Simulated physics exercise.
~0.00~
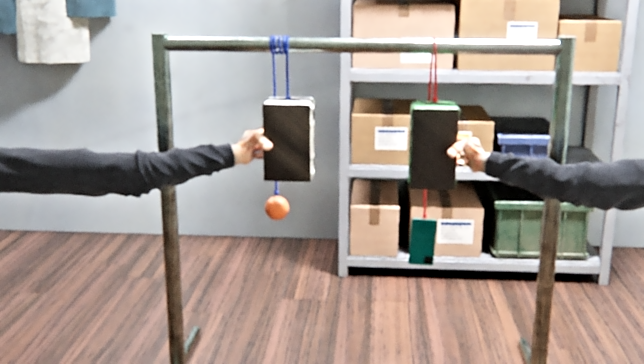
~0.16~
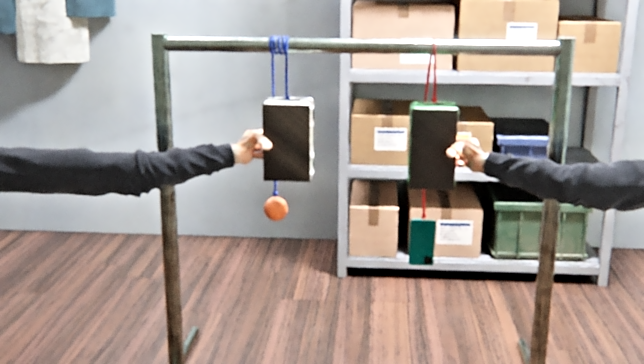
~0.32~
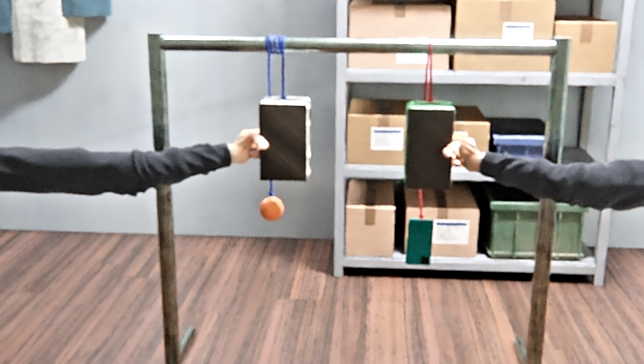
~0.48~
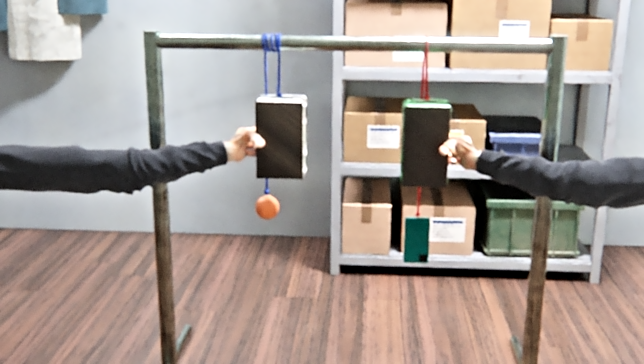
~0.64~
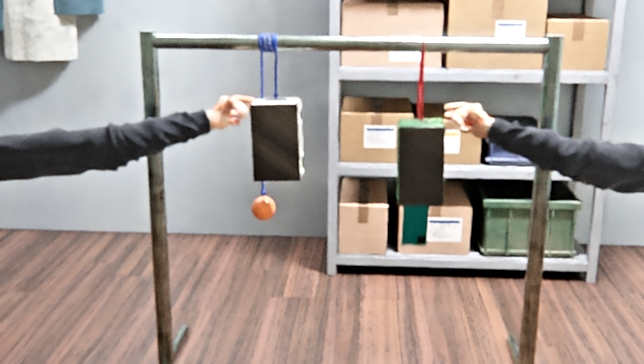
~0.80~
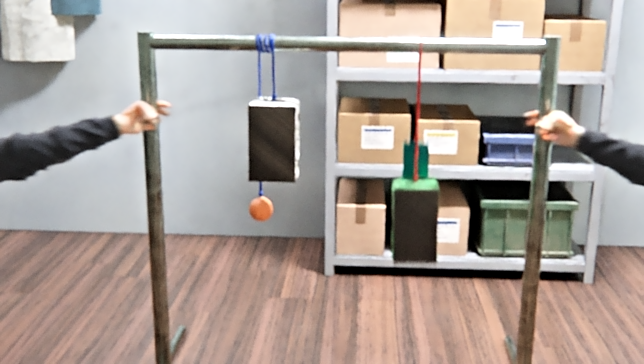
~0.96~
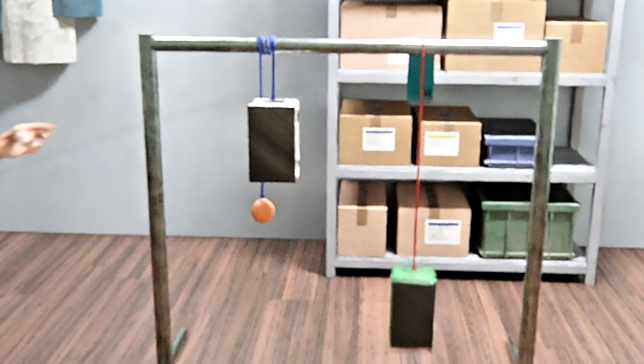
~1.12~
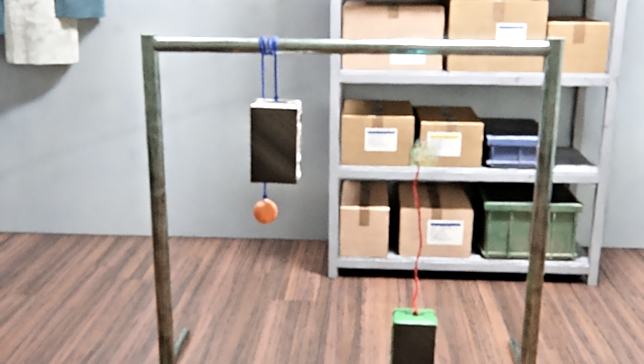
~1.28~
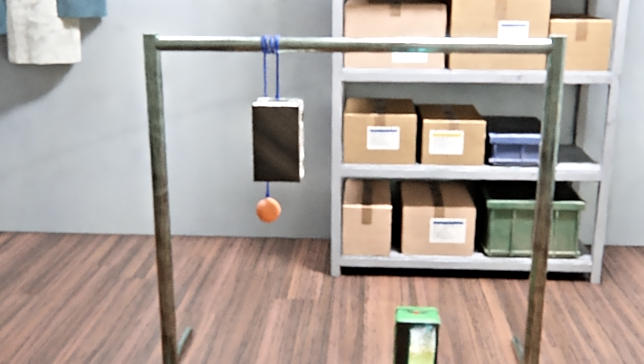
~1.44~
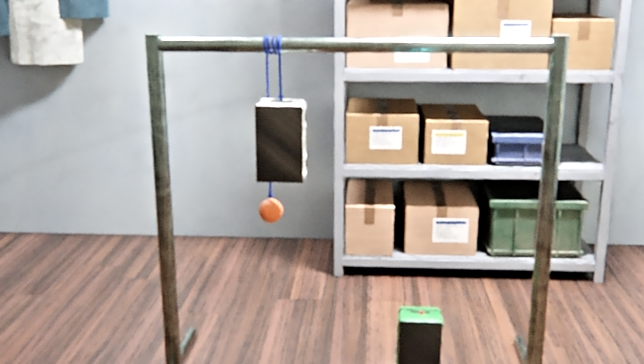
Two hands releasing dark cases hung from a rail, the left staying suspended with its orange, the right dropping to the floor.
